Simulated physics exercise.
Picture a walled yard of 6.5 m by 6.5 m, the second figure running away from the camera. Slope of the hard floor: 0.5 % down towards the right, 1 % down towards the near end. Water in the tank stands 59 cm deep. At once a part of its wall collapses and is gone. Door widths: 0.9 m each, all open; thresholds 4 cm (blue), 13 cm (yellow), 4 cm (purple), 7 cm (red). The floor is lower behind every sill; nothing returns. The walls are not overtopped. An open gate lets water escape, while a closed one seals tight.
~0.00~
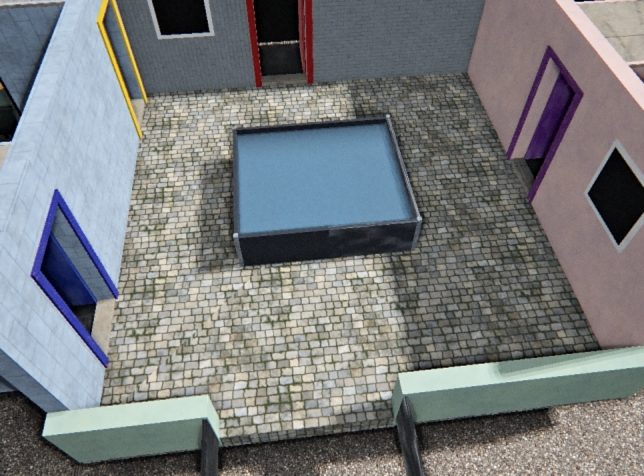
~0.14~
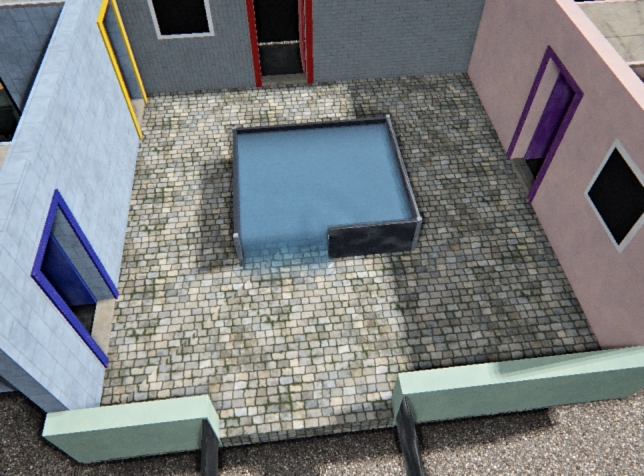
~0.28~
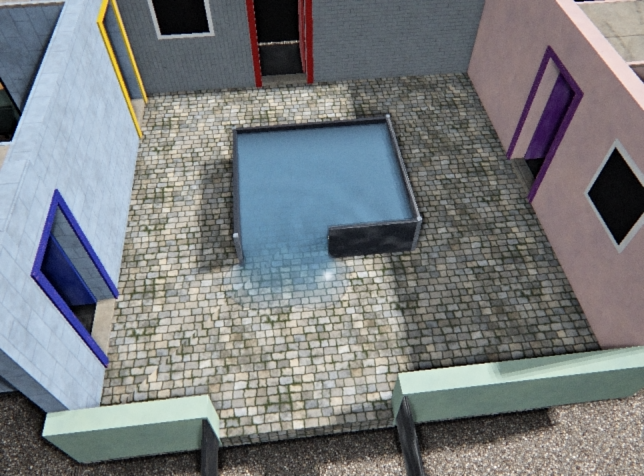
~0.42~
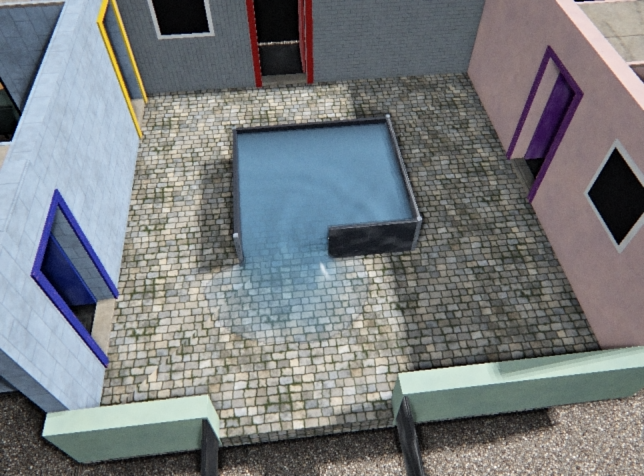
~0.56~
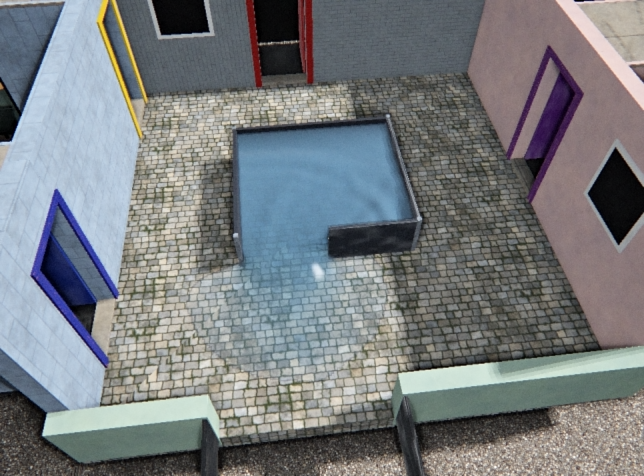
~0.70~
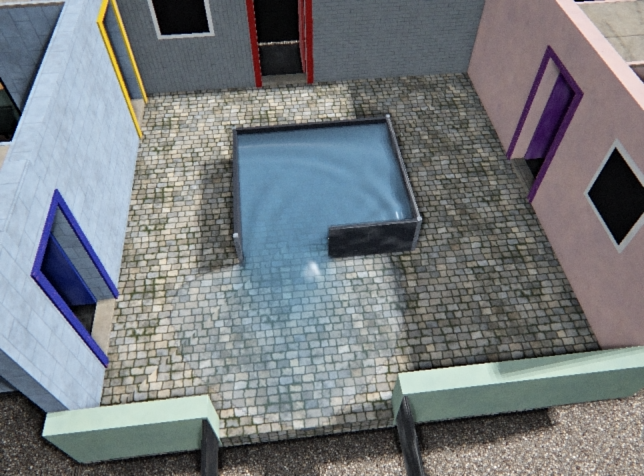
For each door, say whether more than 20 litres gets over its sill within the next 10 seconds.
Blue door: Over; yellow door: Not over; purple door: Not over; red door: Not over.
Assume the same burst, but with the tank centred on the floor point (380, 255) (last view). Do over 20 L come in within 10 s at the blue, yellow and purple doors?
Lab note: Vs limit, blue door limit held; yellow door limit held; purple door limit held.
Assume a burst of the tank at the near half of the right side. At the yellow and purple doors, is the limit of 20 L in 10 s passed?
Door yellow stays within, door purple goes beyond.
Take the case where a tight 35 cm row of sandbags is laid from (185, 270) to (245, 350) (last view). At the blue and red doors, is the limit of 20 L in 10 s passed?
Blue within the limit, red within the limit.
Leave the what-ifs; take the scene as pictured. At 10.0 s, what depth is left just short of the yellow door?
The depth there is around 3.5 cm.
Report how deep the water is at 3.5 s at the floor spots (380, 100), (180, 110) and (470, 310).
Roughly 0, 0, 2 cm.
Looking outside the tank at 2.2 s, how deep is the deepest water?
I'd say near 39 centimetres.
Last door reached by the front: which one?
The answer is the red door.
After 1.4 s water covers 20 % of the floor and is deepest (33 cm) near (271, 275); blue door not reached, yellow door not reached, purple door not reached, red door not reached.
After 2.2 s water covers 25 % of the floor and is deepest (39 cm) near (113, 430); blue door 5 cm at the sill, 1 L in, yellow door not reached, purple door not reached, red door not reached.
After 3.5 s water covers 35 % of the floor and is deepest (23 cm) near (113, 430); blue door 9 cm at the sill, 22 L in, yellow door not reached, purple door not reached, red door not reached.
After 6.0 s water covers 55 % of the floor and is deepest (14 cm) near (174, 423); blue door 9 cm at the sill, 52 L in, yellow door 2 cm at the sill, 0 L in, purple door 1 cm at the sill, 0 L in, red door not reached.
After 10.0 s water covers 75 % of the floor and is deepest (9 cm) near (97, 431); blue door 5 cm at the sill, 75 L in, yellow door 4 cm at the sill, 0 L in, purple door 2 cm at the sill, 0 L in, red door 2 cm at the sill, 0 L in.
